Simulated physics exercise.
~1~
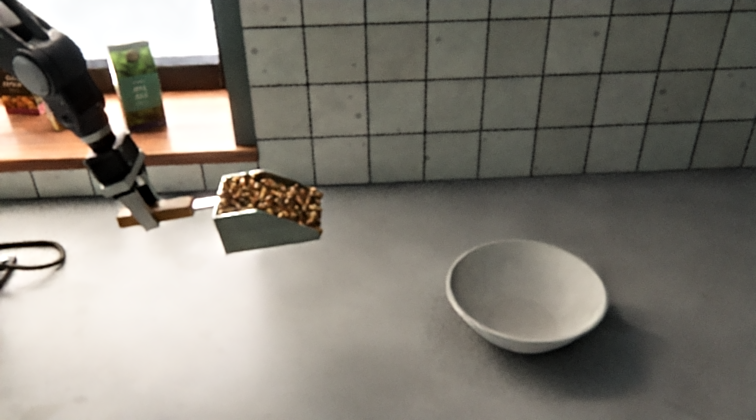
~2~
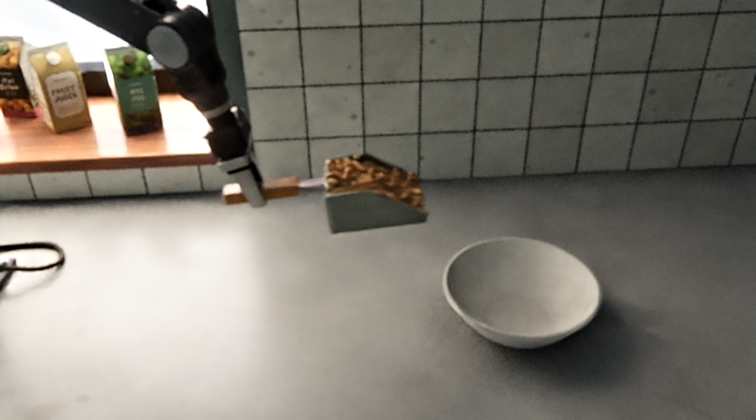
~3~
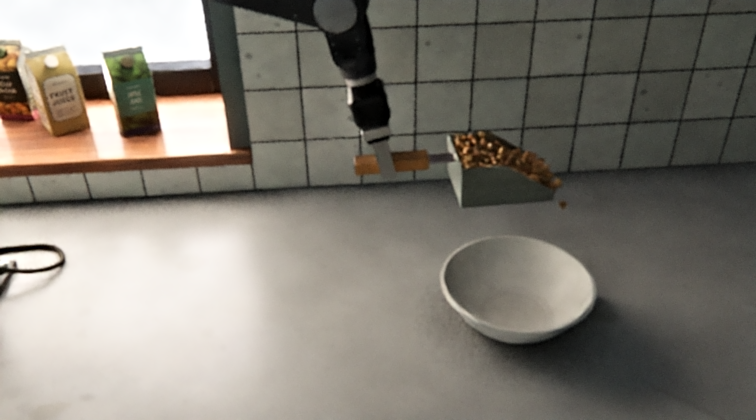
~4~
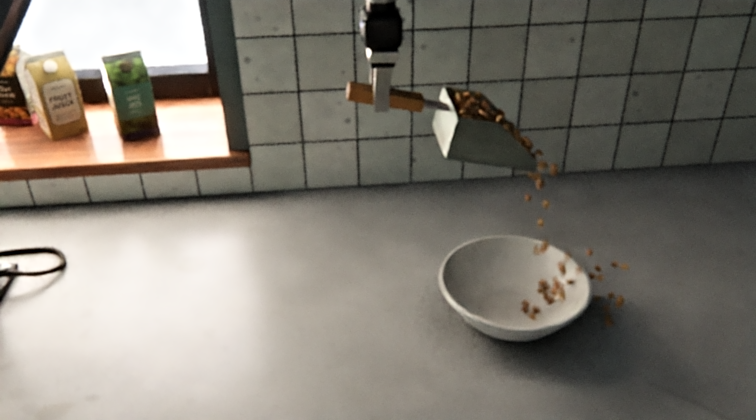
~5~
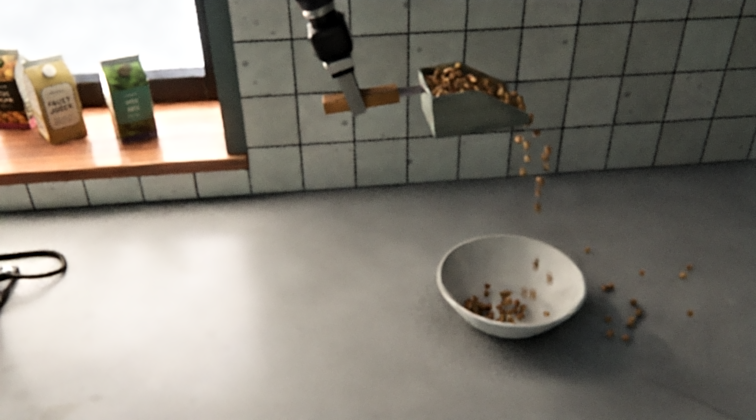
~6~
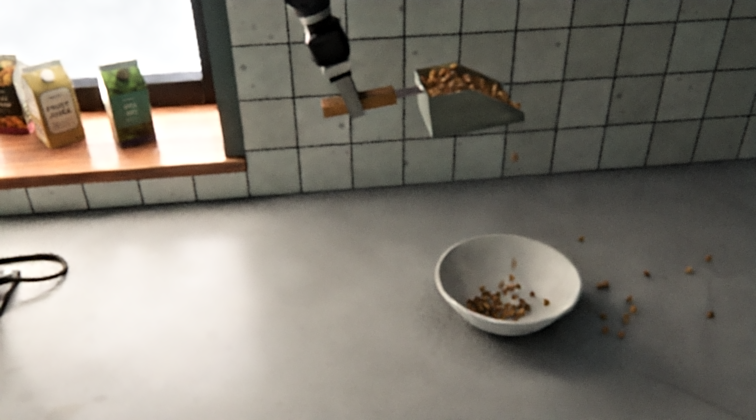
A robot arm carried a full scoop of small brown beans rightward toward a pale bowl, lifted and tipped it so some spilled into the bowl and onto the counter beyond, then leveled it, leaving most still in the scoop.
